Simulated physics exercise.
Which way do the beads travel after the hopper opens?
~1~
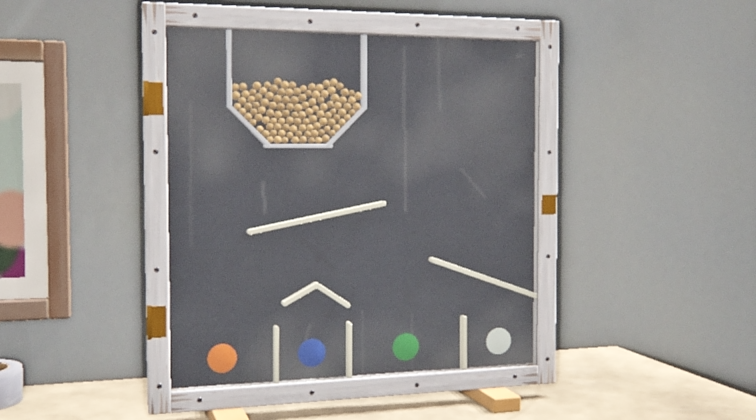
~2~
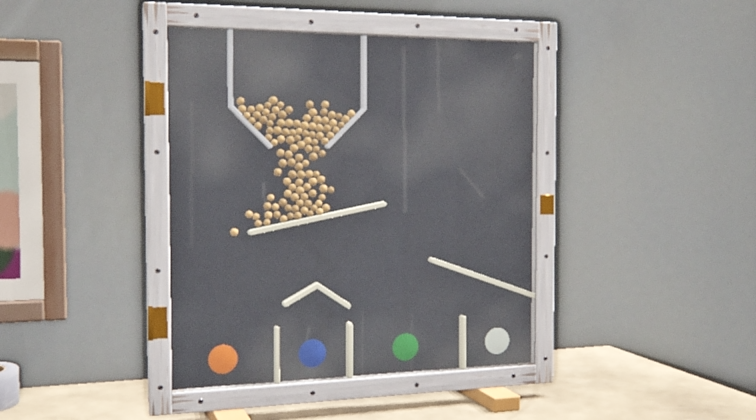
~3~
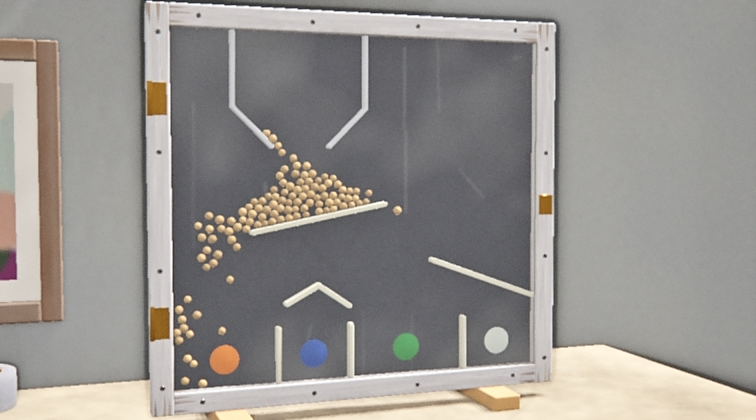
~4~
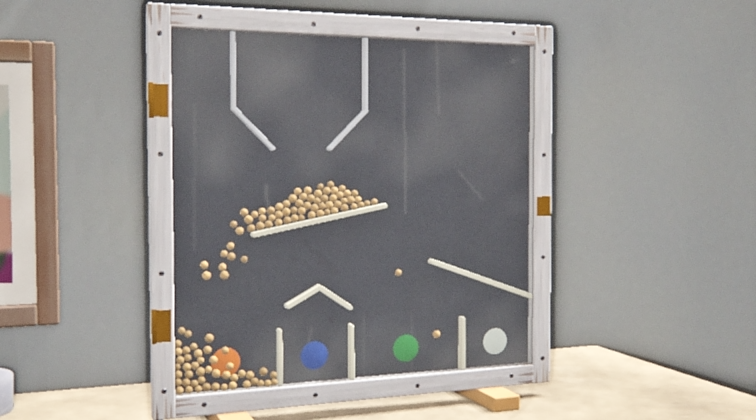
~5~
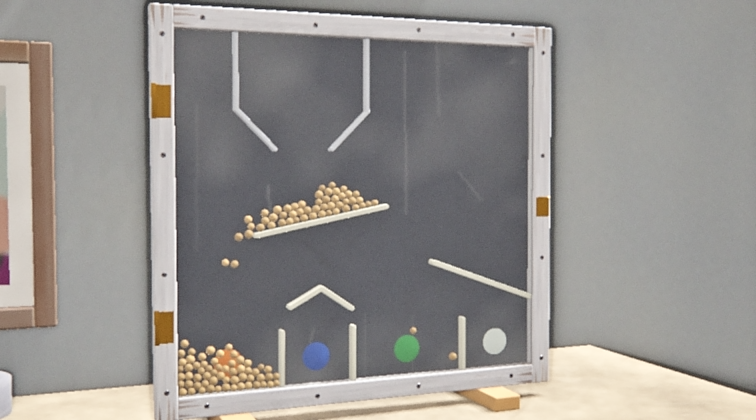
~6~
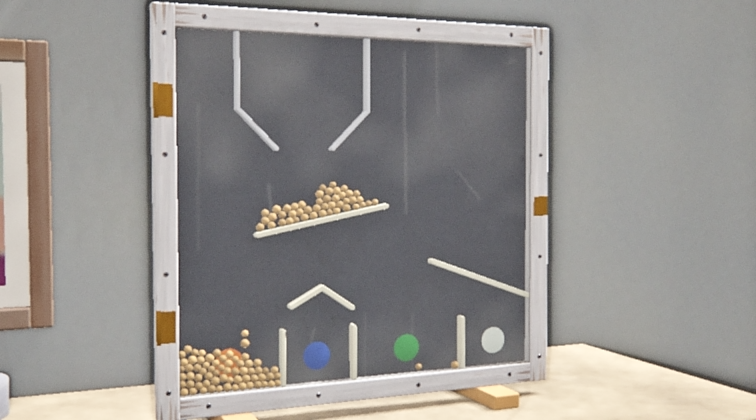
The beads move down, falling out of the hopper onto the sloping ledge, with many dropping further into the bin with the orange dot.
